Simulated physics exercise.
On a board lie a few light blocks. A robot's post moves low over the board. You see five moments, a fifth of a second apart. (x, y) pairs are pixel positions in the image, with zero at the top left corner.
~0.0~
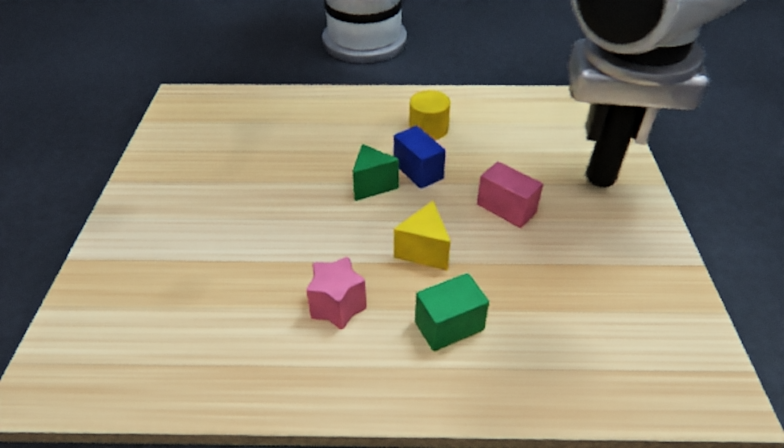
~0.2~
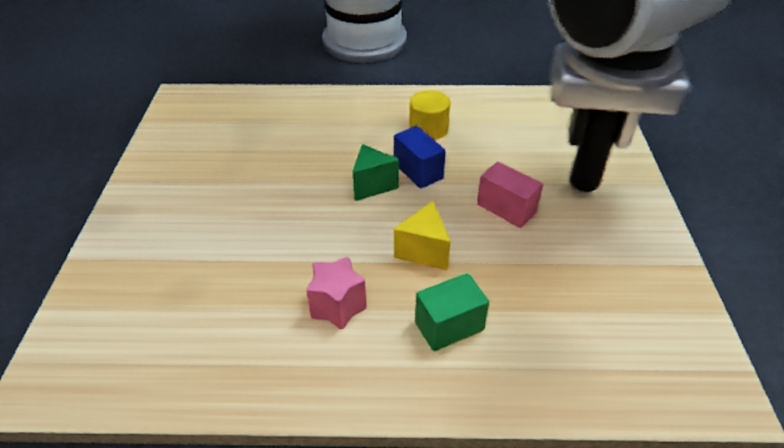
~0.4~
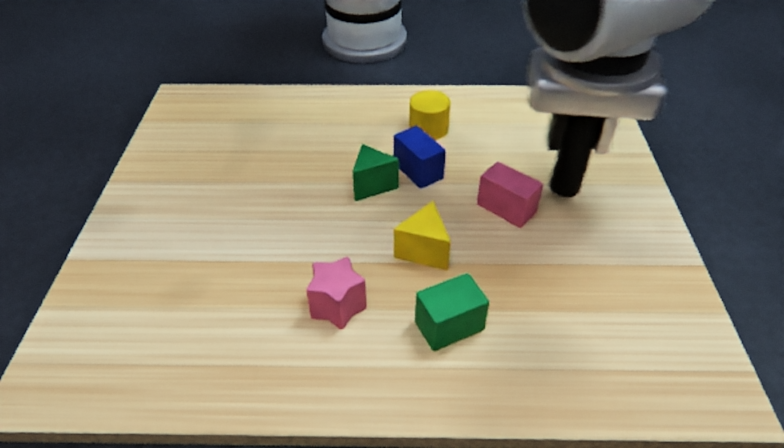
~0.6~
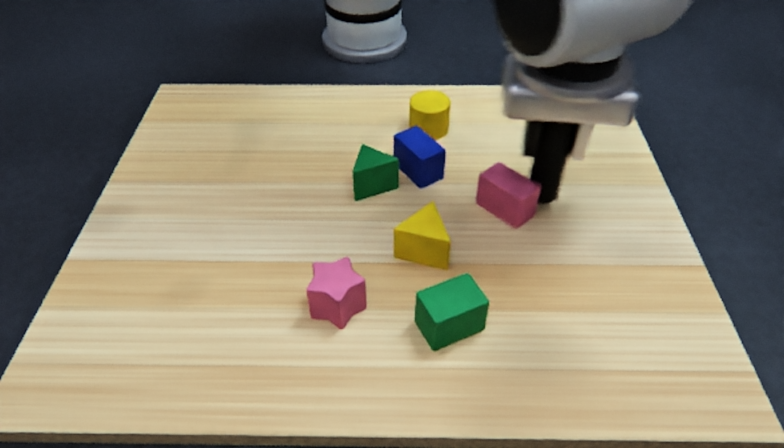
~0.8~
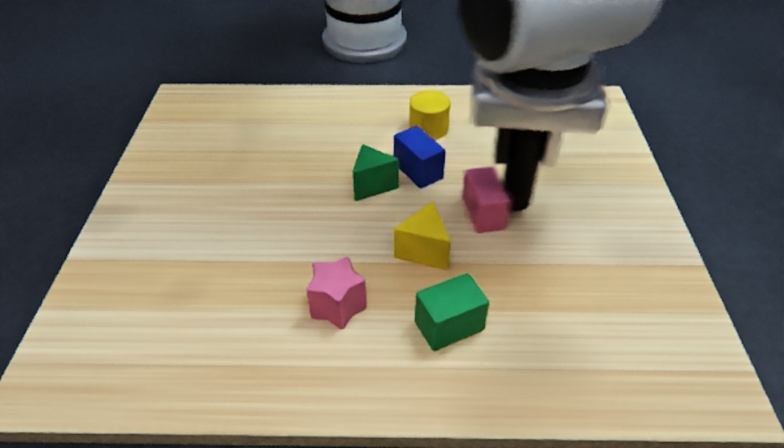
The footage shows a robot's dark post moving left over a wooden board of colourful blocks, reaching the pink oblong block and pushing it a short way left, turning it slightly, while the other blocks stay still.
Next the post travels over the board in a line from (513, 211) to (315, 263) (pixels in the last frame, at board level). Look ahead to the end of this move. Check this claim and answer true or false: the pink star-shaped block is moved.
Answer: False.
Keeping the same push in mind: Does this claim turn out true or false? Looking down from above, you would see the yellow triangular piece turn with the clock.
That is false.
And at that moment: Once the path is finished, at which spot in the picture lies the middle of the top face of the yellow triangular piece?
Its top middle is near (392, 241).
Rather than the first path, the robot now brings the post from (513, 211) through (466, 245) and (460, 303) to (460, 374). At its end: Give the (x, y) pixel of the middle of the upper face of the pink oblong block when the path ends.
Its top middle: (453, 188).
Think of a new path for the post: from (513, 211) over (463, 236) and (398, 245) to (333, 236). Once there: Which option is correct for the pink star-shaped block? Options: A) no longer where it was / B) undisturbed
Correct choice: B.
What follows on the original path. One third of the way, post (451, 219); yellow triangular piece (417, 223), turned 40° anticlockwise; pink oblong block (423, 187), turned 45° clockwise.
Two thirds of the way, post (384, 236); yellow triangular piece (393, 240), turned 85° anticlockwise; pink oblong block (405, 183), turned 70° clockwise.
At the end, post (314, 255); pink star-shaped block in place; yellow triangular piece (392, 241), turned 95° anticlockwise; pink oblong block (405, 183), turned 70° clockwise.
